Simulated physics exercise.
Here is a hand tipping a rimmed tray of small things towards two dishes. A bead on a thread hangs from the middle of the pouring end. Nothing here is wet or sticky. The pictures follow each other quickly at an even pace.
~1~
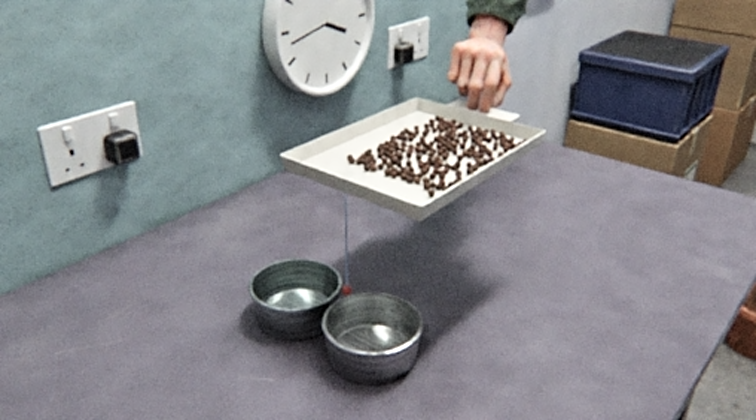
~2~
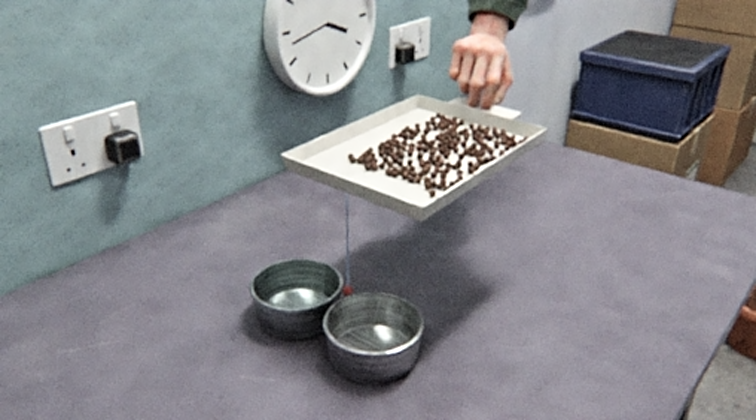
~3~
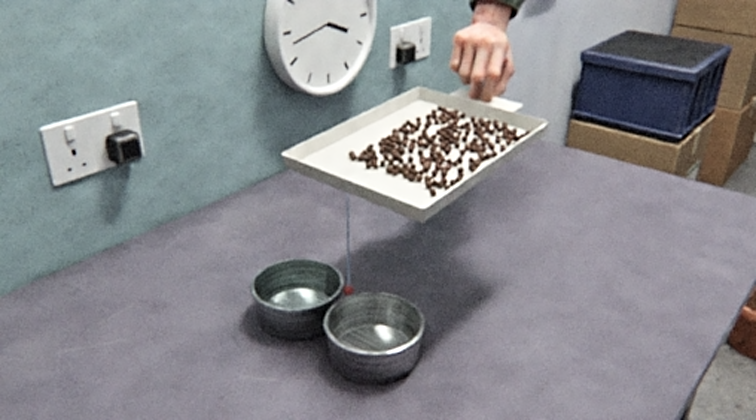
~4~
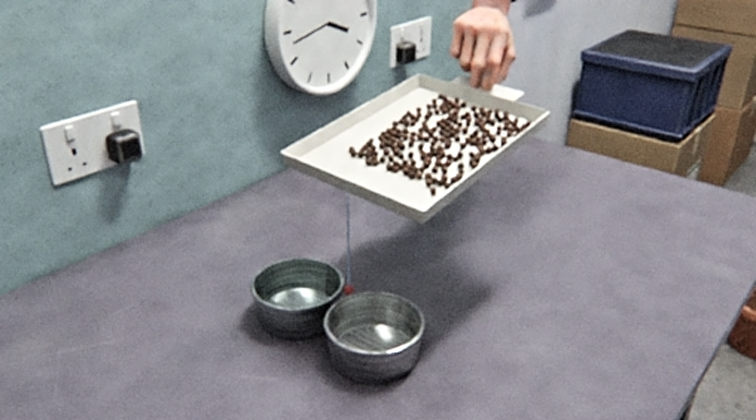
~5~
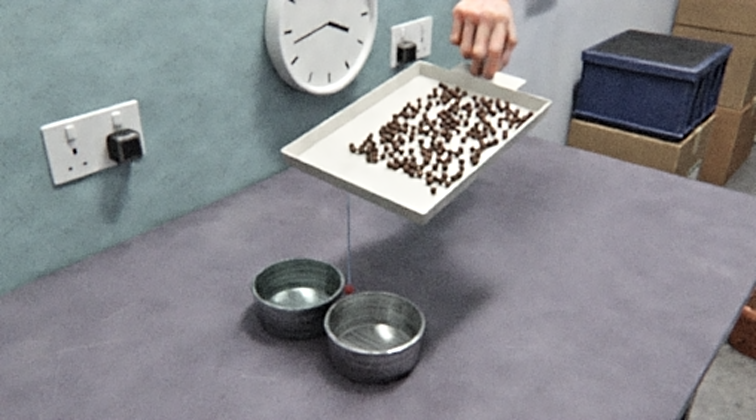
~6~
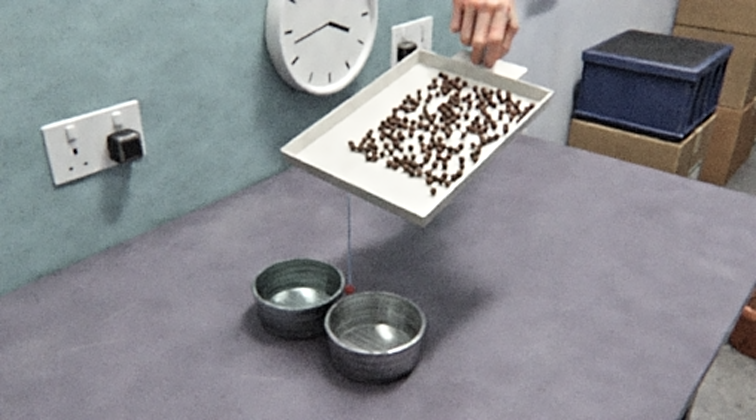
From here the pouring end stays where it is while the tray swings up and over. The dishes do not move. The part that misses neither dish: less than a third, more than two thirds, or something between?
Together they catch between a third and two thirds.
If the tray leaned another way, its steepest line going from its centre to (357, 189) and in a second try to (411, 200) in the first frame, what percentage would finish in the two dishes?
Near 50 % and 60 %.
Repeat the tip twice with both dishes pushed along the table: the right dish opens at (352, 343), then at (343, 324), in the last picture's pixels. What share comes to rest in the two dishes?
Near 50 % and 30 %.
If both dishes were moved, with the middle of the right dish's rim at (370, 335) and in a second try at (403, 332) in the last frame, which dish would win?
At the first place the right dish, at the second the dish on the right.
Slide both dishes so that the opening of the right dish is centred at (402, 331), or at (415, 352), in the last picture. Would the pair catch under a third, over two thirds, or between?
First above two thirds, then over two thirds.
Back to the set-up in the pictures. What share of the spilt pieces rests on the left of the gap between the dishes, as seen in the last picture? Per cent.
Roughly 20 in a hundred.
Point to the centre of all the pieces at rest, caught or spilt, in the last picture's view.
Roughly at (386, 372).
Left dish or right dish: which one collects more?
Fuller: The right dish.
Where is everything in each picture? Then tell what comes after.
Corners of the pouring end at (284, 155) and (421, 204), level; middle of the load at (444, 150), allspice berries; left dish at (264, 316); right dish at (341, 359); bead on its thread at (347, 290), in the first frame.
Corners of the pouring end at (285, 154) and (422, 204), level; middle of the load at (445, 148), in the second frame.
Corners of the pouring end at (286, 153) and (423, 206), tipped barely, lowest at the right corner; middle of the load at (446, 143), in the third frame.
Corners of the pouring end at (285, 151) and (422, 208), tipped a little, lowest at the right corner; middle of the load at (447, 136), in the fourth frame.
Corners of the pouring end at (285, 150) and (423, 211), tipped a little, lowest at the right corner; middle of the load at (447, 129), in the fifth frame.
Corners of the pouring end at (285, 149) and (423, 213), tipped clearly, lowest at the right corner; middle of the load at (447, 123); left dish at (267, 315); right dish at (344, 358), in the sixth frame.
Soon, tray tipped steeply; nearly all on the tray; a stray few in the right dish; a stray few outside both; a small part in the air.
A while on, tray tipped right over; most on the tray; a small part in the right dish; a small part outside both; a small part in the air.
Towards the end, tray tipped past a quarter turn; about half in the right dish; about half outside both.
Finally, tray tipped past a quarter turn; about half in the right dish; none in the left dish; about half outside both.
